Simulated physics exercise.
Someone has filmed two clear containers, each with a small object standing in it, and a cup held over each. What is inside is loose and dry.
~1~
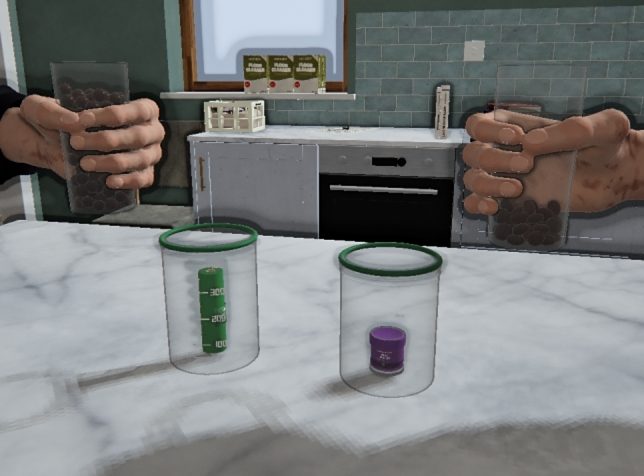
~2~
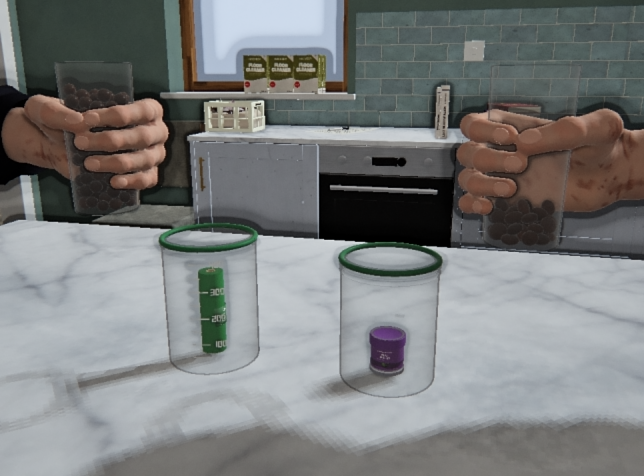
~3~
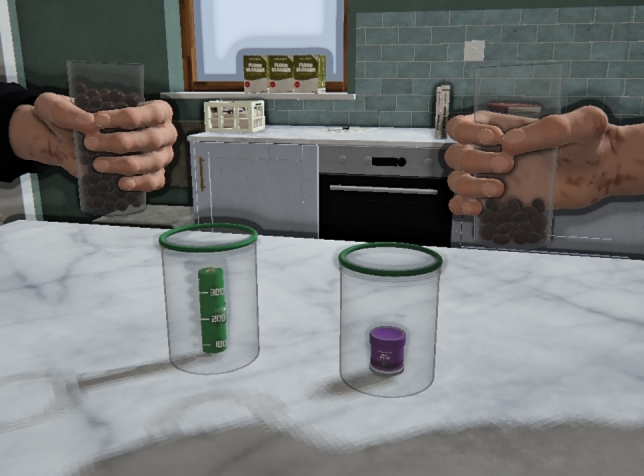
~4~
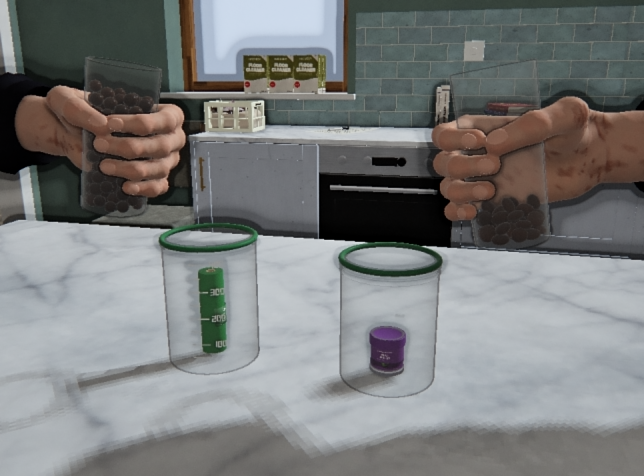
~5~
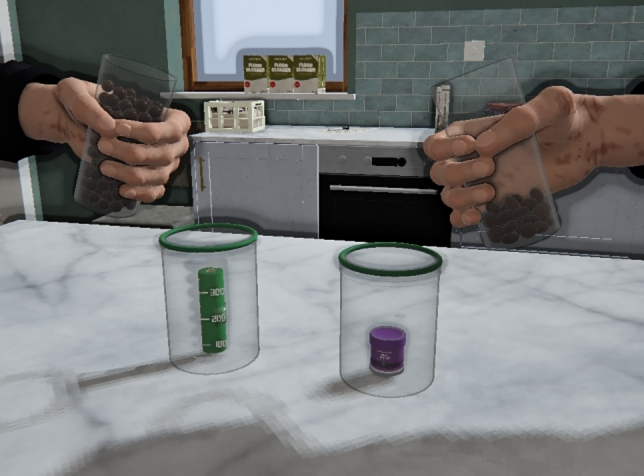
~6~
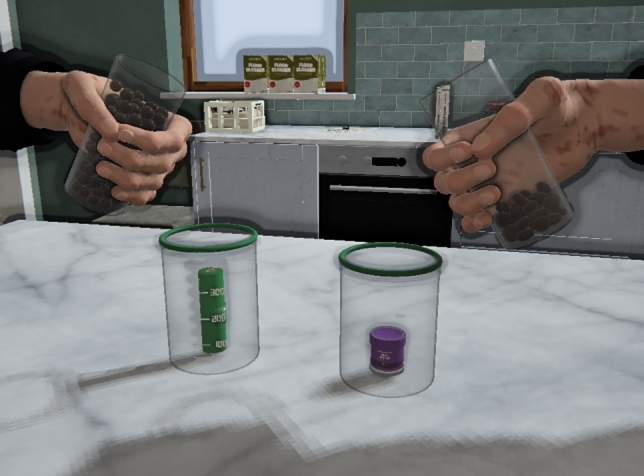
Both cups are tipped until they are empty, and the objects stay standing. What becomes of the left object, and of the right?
Once emptied, the left one peeks out and the right one peeks out.
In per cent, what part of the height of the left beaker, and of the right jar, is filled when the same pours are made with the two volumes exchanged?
I'd say some 15 percent on the left and some 60 on the right.
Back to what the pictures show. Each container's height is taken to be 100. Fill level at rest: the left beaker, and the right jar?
55 % on the left and 25 % on the right.
Then, 0.26 s later than the last frame, left beaker empty, all of its cupful still in the cup; right jar empty, all of its cupful still in the cup.
Then, 0.59 s later than the last frame, left beaker empty, all of its cupful still in the cup; right jar empty, all of its cupful still in the cup.
Then, 0.95 s later than the last frame, left beaker a quarter full, roughly half of its cupful still in the cup; right jar nearly empty, nearly all of its cupful still in the cup.
When it is over, left beaker half full (surface near (212, 290)), nothing beside it; right jar a quarter full (surface near (387, 342)), nothing beside it; the left thing is still showing; the right thing is still showing.
